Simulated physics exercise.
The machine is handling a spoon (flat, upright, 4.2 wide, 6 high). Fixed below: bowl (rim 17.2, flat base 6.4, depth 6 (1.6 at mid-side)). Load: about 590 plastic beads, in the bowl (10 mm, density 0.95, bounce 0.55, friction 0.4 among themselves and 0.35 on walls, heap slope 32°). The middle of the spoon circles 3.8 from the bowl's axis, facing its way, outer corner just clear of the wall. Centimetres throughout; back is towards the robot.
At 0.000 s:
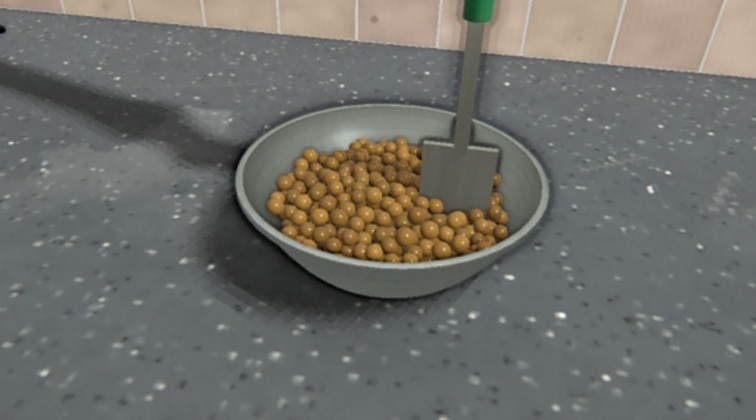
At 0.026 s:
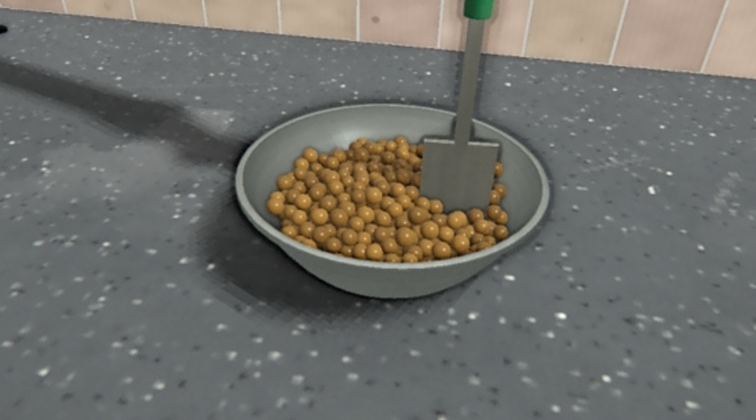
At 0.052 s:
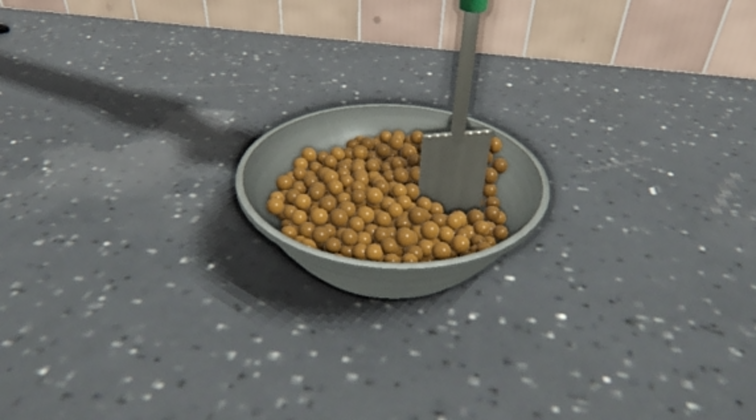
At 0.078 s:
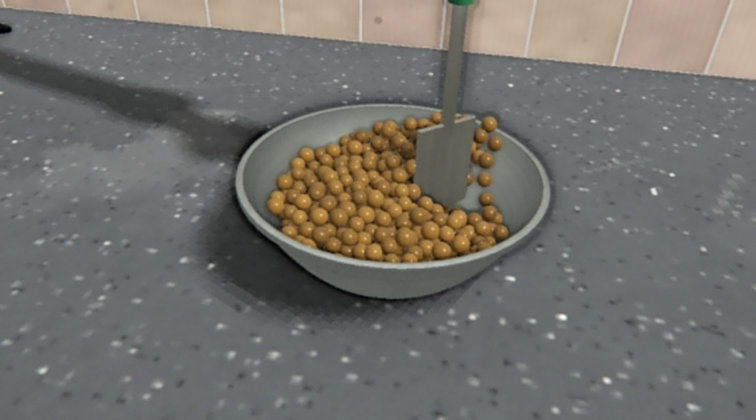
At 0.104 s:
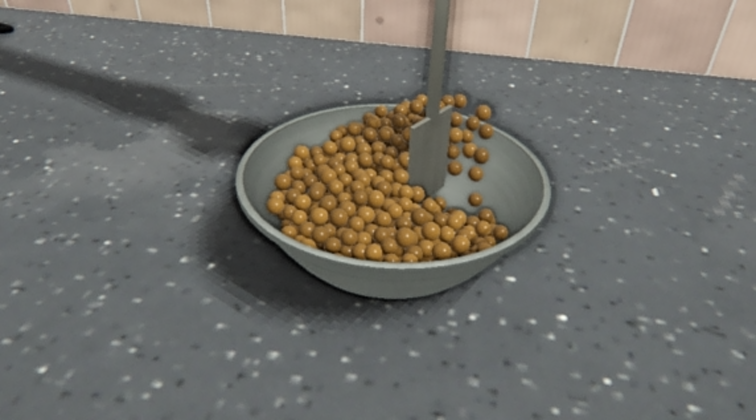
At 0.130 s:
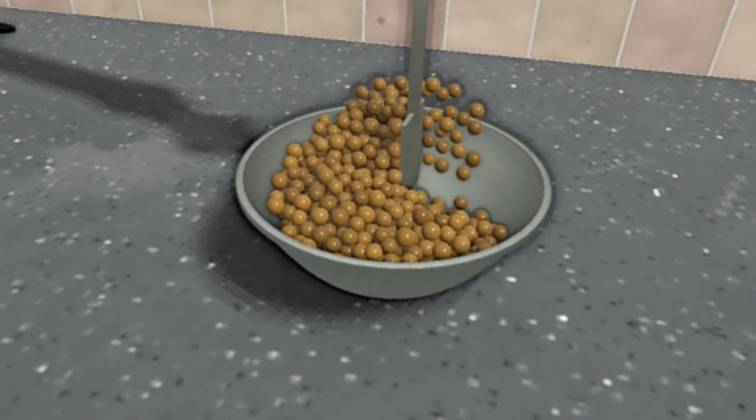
A flat metal spatula with a green handle, upright in a grey bowl of brown beads, turns edge-on while sweeping left and towards the back, pushing the beads into a heap that rises above the far rim.
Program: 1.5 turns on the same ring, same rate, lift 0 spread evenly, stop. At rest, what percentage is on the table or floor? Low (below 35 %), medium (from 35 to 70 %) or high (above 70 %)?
Answer: Medium; from 35 to 70 % of the plastic beads finish on the table or floor.
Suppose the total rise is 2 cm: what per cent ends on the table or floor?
Some 30 per cent.
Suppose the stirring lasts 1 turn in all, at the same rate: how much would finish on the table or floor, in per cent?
It would be near 35 per cent.
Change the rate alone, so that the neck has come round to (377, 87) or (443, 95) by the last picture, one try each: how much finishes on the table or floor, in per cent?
About 60 and 25 per cent.
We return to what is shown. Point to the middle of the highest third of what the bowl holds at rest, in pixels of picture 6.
Around (322, 230).
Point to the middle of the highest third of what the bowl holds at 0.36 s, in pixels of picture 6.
Around (393, 229).
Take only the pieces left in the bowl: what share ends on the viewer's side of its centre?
Some 65 per cent.
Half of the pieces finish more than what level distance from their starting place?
About 10 cm.
By 0.36 s, 260° round, highest piece 9 above the table; 479 in the bowl, 69 on the table or floor, 46 in flight or on the tool.
By 0.60 s, 77° round, highest piece 9 above the table; 389 in the bowl, 184 on the table or floor, 21 in flight or on the tool.
By 0.91 s, 180° round, highest piece 6 above the table; 344 in the bowl, 250 on the table or floor.
By 1.61 s, 180° round, highest piece 6 above the table; 344 in the bowl, 250 on the table or floor.
Final count, 344 in the bowl, 250 on the table or floor. That is 42 % on the table or floor.
